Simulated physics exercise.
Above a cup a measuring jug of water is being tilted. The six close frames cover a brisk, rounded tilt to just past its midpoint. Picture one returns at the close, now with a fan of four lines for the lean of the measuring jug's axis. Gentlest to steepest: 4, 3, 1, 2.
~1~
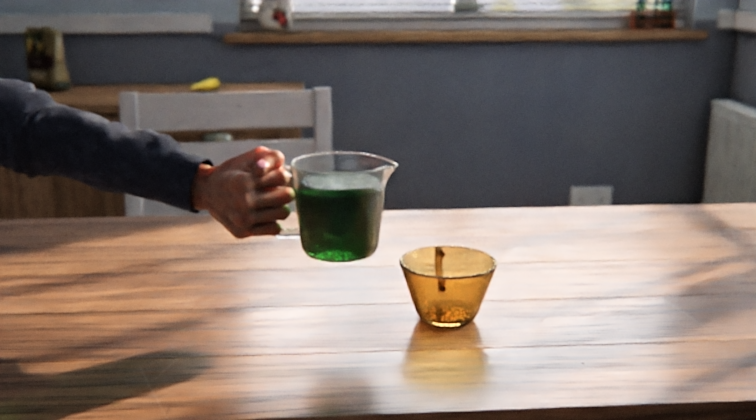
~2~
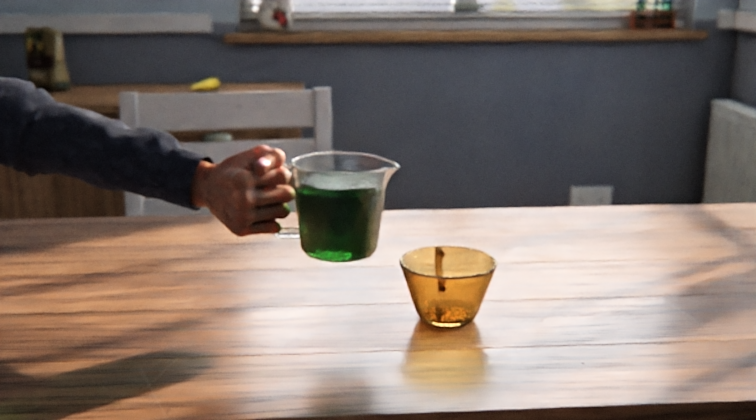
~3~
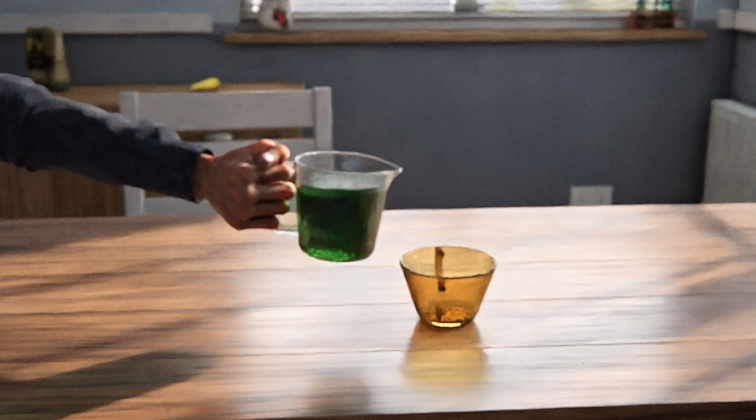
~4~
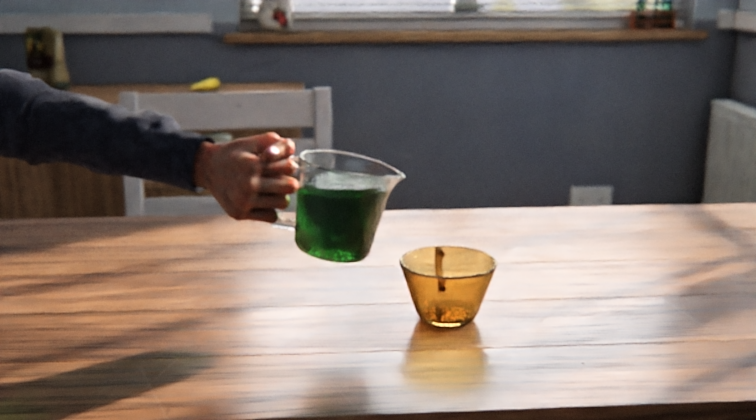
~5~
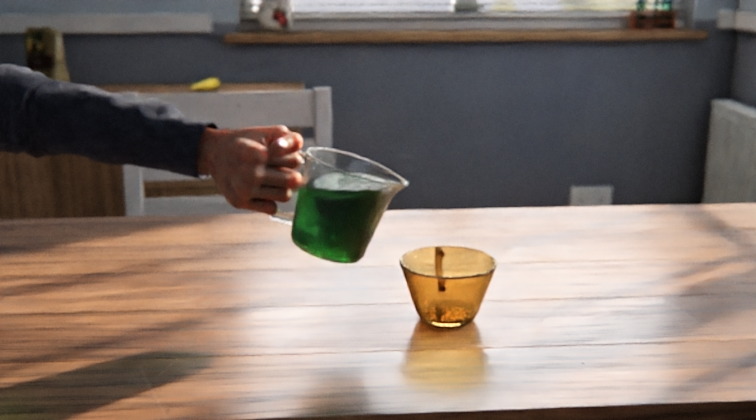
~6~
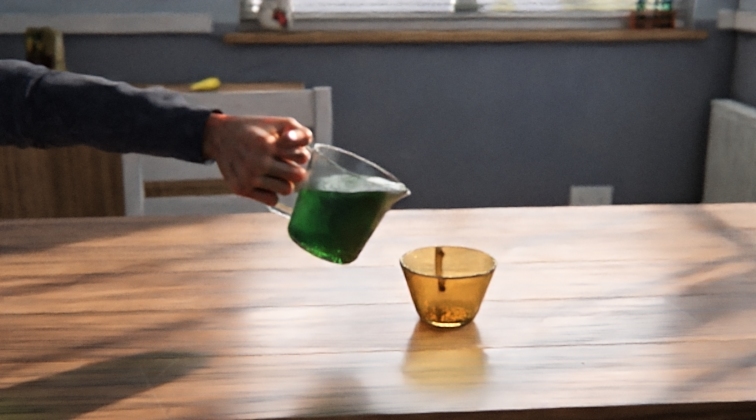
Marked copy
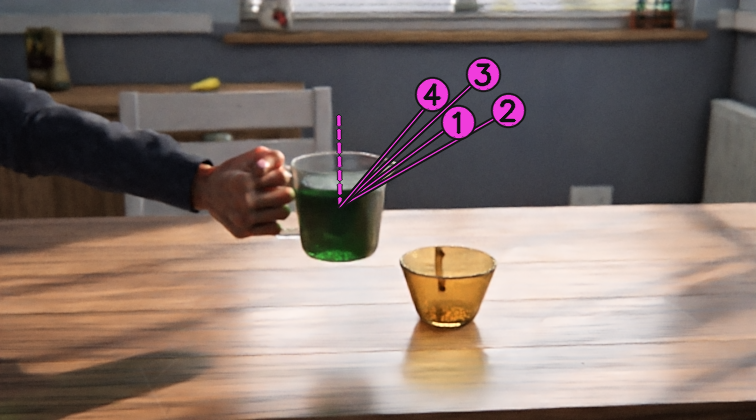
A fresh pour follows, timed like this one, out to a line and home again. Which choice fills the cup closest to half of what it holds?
1 is best.
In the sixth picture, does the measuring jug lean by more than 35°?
No.
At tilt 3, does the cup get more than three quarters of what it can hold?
No.
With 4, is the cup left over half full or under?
Under half.
On the marked copy, 1 at (443, 131); 2 at (493, 118); 3 at (470, 85); 4 at (423, 109).
If 1 is chosen, the cup ends with about 48 % of what it can hold.
If 2 is chosen, the cup ends with about 65 % of what it can hold.
If 3 is chosen, the cup ends with about 35 % of what it can hold.
If 4 is chosen, the cup ends with about 22 % of what it can hold.
